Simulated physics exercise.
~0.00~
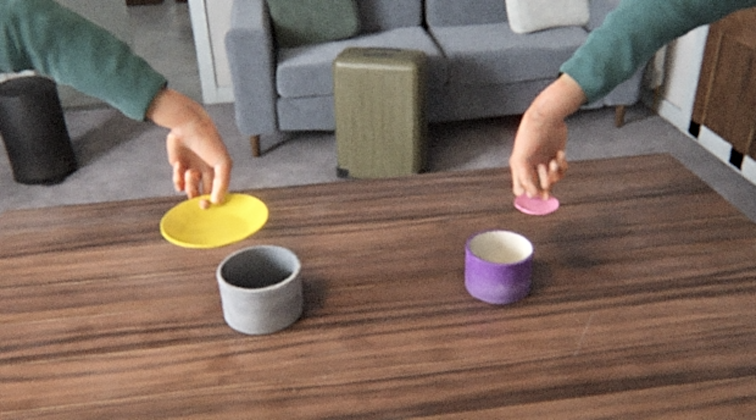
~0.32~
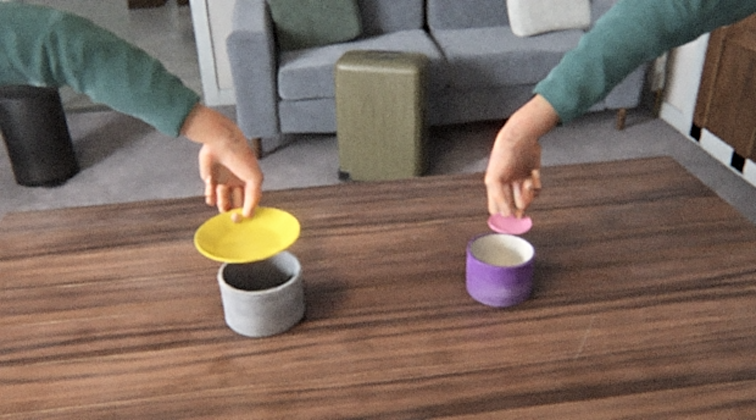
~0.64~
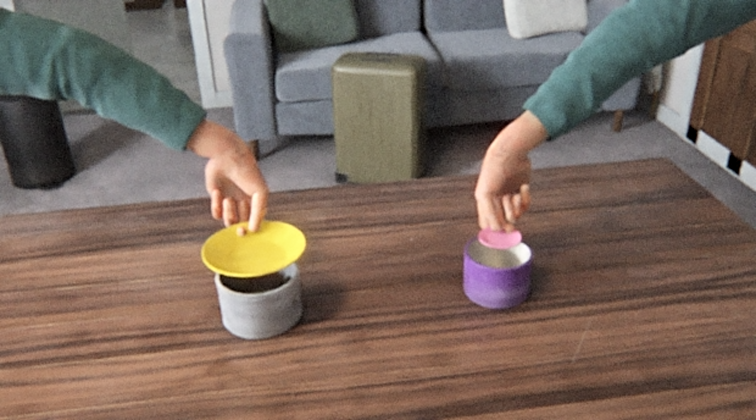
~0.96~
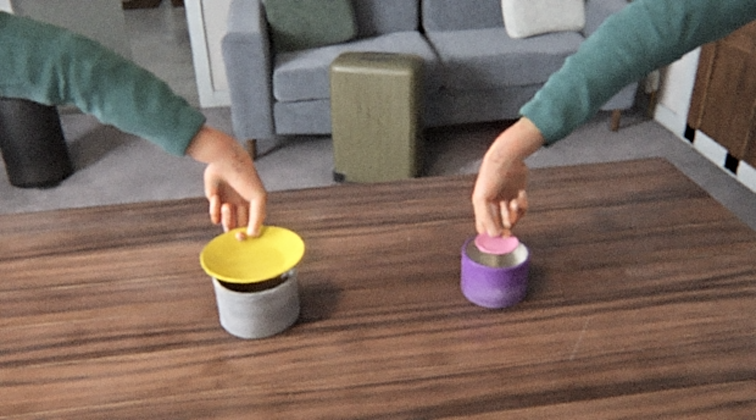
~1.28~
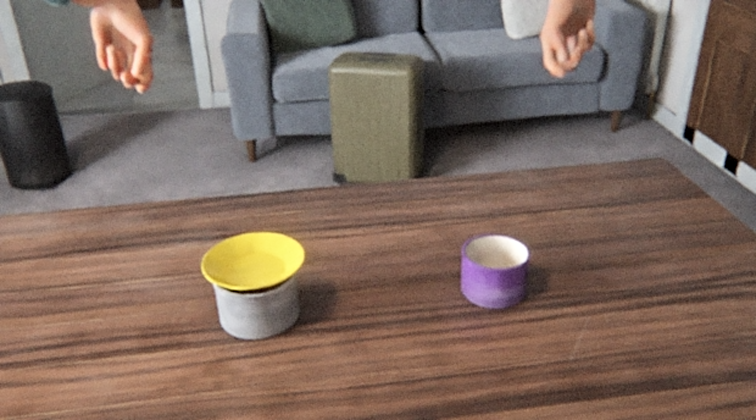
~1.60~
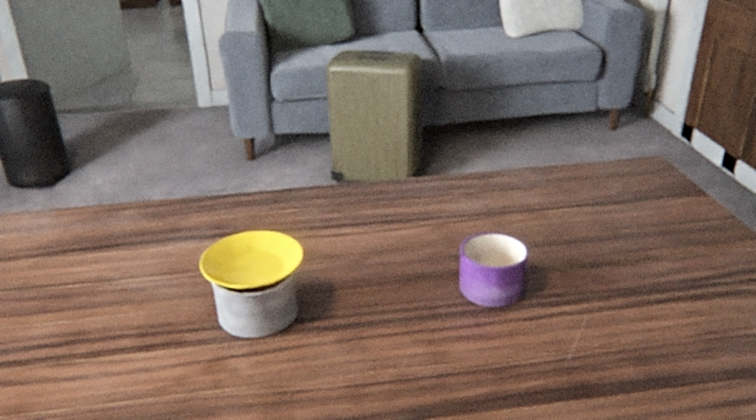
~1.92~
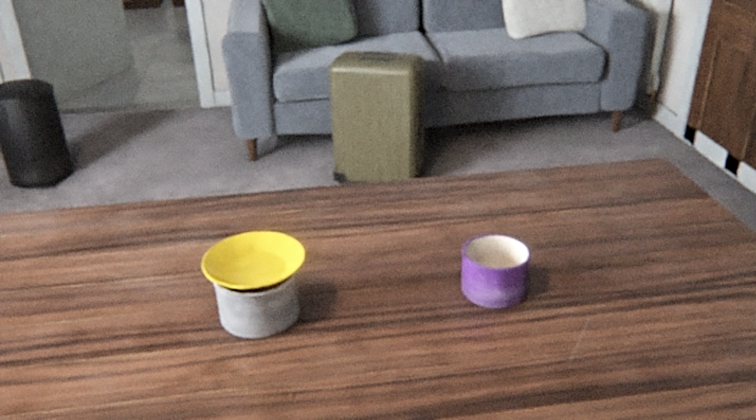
On a wooden table in a living room, two hands lowered a yellow plate over a gray pot and a small pink disc over a purple one, then let go and withdrew; the plate rested on the rim, while the disc dropped inside.
